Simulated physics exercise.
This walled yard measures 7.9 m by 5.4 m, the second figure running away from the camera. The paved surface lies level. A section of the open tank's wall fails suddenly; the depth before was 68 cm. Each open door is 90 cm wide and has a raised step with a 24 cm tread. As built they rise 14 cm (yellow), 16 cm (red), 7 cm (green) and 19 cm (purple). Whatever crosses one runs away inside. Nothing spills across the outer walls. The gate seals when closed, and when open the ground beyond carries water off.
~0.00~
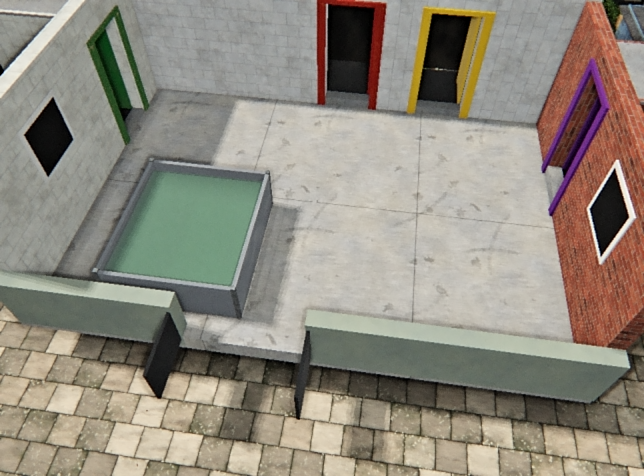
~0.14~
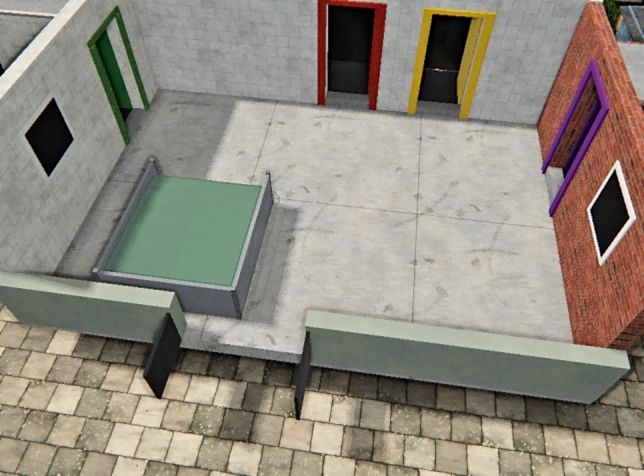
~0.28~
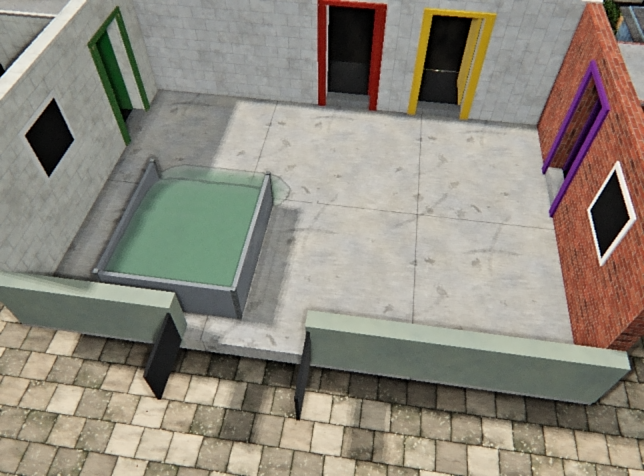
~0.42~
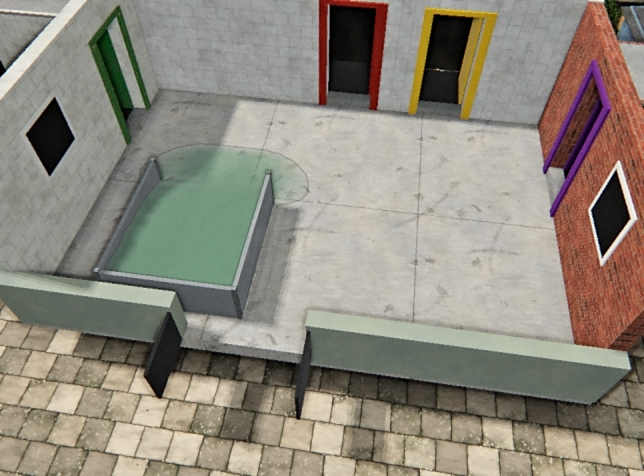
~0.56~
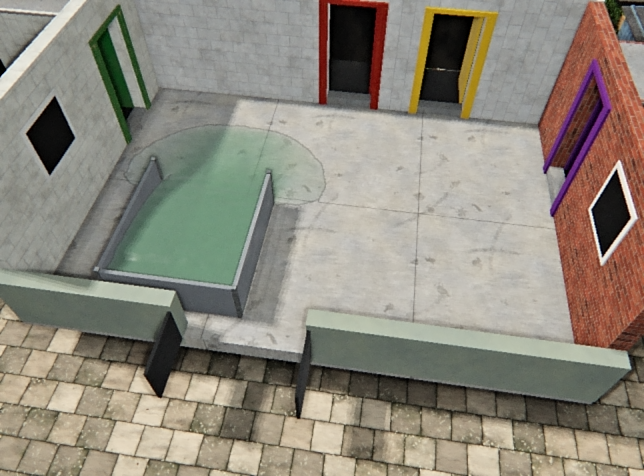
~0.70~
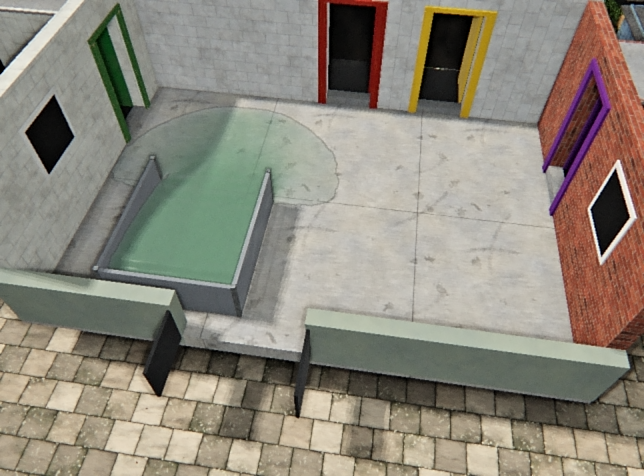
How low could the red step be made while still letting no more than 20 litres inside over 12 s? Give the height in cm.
Close to 16 cm is just enough.
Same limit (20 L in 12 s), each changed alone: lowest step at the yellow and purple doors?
Roughly 5.5 cm at yellow and 10.5 cm at purple.
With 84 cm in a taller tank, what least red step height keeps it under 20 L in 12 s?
Then roughly 20 cm.
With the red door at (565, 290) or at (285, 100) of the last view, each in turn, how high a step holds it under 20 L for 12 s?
Roughly 6.0 and 29 cm.
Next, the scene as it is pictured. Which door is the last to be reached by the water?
It is the purple one.
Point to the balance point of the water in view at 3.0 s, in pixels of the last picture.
At about (248, 152).
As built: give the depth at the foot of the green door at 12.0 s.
Some 5.5 cm.
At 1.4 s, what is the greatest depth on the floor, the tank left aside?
Up to some 38 cm.
After 1.4 s water covers 30 % of the floor, deepest (38 cm) near (248, 100); 13 cm at the red door, 0 litres in over its 16 cm step.
After 3.0 s water covers 40 % of the floor, deepest (33 cm) near (240, 99); 19 cm at the red door, 14 litres in over its 16 cm step.
After 12.0 s water covers 95 % of the floor, deepest (10 cm) near (254, 308); 3 cm at the red door, 18 litres in over its 16 cm step.
At the red door as built, the water arrived by 1.3 s and peaked near 23 cm at 2.2 s.
Run again over the same 12 s with other heights there, 26 litres in over 14.5 cm, 6 litres over 19.5 cm. The limit of 20 litres is kept from about 16 cm up.
